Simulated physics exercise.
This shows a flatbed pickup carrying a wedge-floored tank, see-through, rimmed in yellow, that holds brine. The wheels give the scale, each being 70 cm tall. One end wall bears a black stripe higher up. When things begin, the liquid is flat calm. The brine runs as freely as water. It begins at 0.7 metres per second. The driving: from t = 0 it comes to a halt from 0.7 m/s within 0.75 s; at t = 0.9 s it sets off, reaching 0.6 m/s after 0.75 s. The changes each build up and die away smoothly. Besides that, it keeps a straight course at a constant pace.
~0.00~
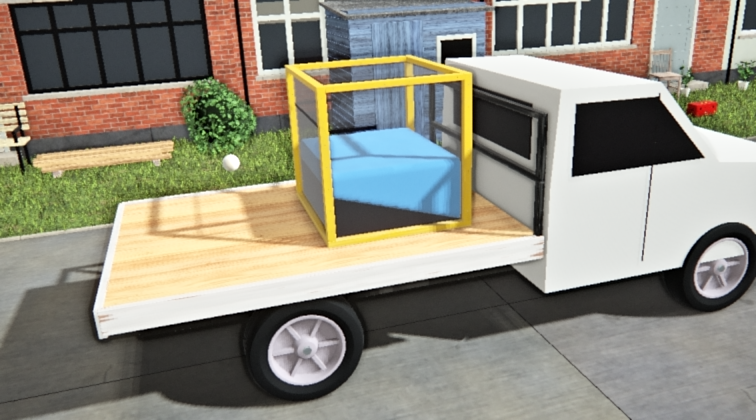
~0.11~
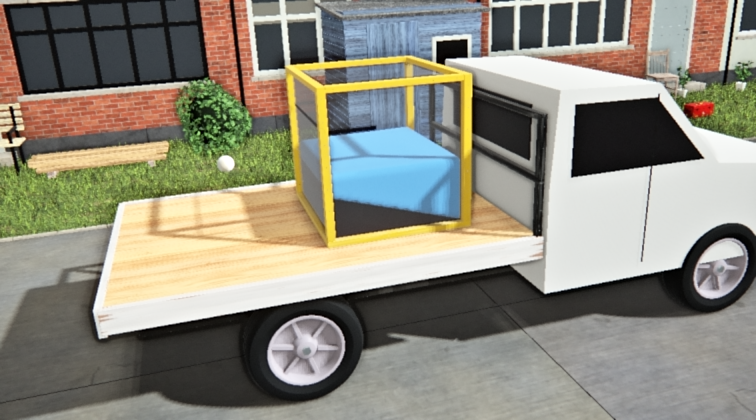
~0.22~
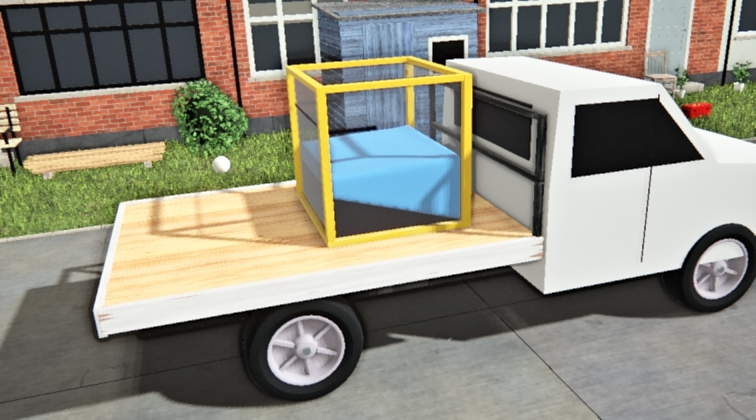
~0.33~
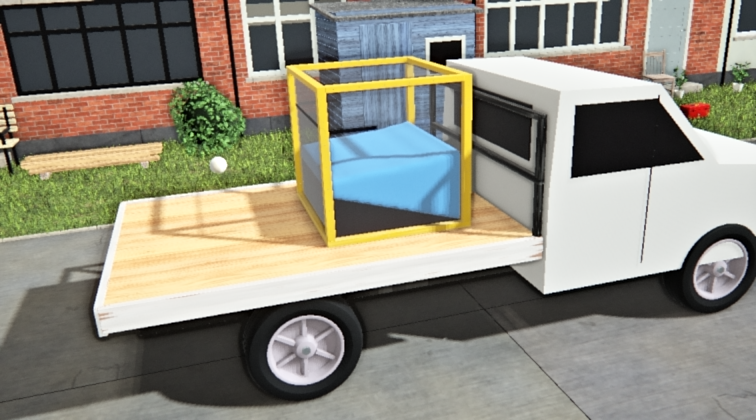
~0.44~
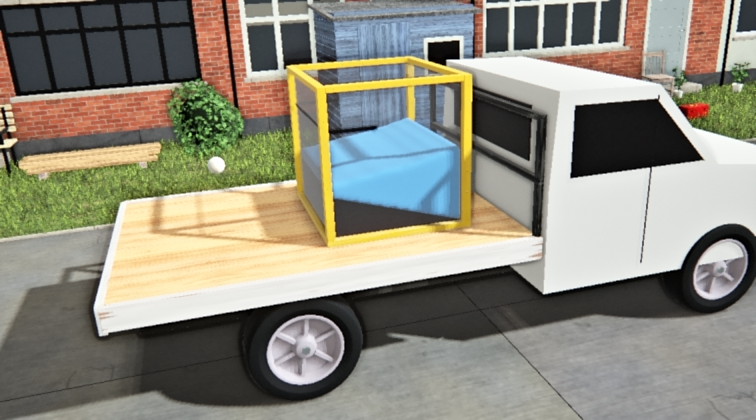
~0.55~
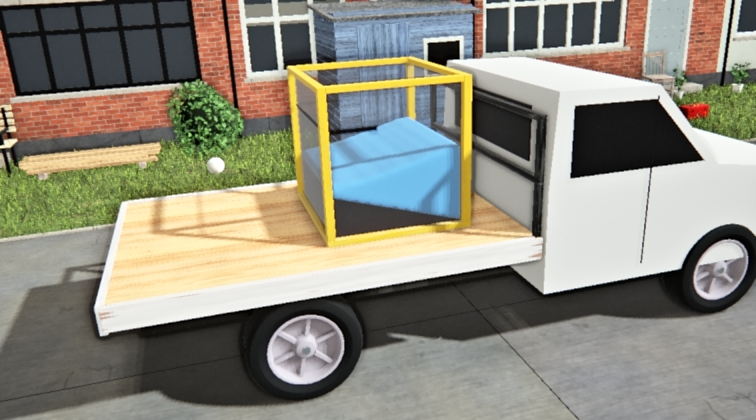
At the start, blue liquid lies level in a yellow-edged, see-through tank on a white flatbed truck, while the brick building and grass behind drift slightly left. The drift then slows as the liquid climbs on the right, toward the cab, and sinks on the left, leaving its surface slanted.
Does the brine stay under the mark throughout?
Yes, it never reaches it.
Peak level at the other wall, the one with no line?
It reaches around 59 cm at most.
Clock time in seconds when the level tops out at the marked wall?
Somewhere near 2.7 seconds, I reckon.
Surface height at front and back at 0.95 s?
Close to 40 cm at the front end and 38 cm at the back end.
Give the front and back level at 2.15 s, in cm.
Front 50 cm and back 34 cm.
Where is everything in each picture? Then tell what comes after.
The surface is at (446, 156) by the front wall; at (339, 171) by the back wall; it lies level with the rim line; the front is on the right, levels are read along the near wall; the black line, on the back wall, is at (344, 131); a wheel hub at (309, 354), in the first picture.
The surface is at (445, 157) by the front wall; at (339, 171) by the back wall; it lies level with the rim line, in the second picture.
The surface is at (445, 156) by the front wall; at (339, 173) by the back wall; it lies level with the rim line, in the third picture.
The surface is at (445, 151) by the front wall; at (339, 176) by the back wall; it climbs 6° towards the front, in the fourth picture.
The surface is at (445, 147) by the front wall; at (339, 180) by the back wall; it climbs 10° towards the front, in the fifth picture.
The surface is at (445, 145) by the front wall; at (340, 182) by the back wall; it climbs 13° towards the front; a wheel hub at (308, 354), in the sixth picture.
By 0.95 s the surface is 41 cm up at the front and 39 cm at the back; nothing has left.
By 1.55 s the surface is 30 cm up at the front and 48 cm at the back; nothing has left.
By 2.15 s the surface is 50 cm up at the front and 34 cm at the back; nothing has left.
By 4.64 s the waves are smaller; the highest at the back wall was 61 cm, at 2.65 s, against a line at 67 cm.
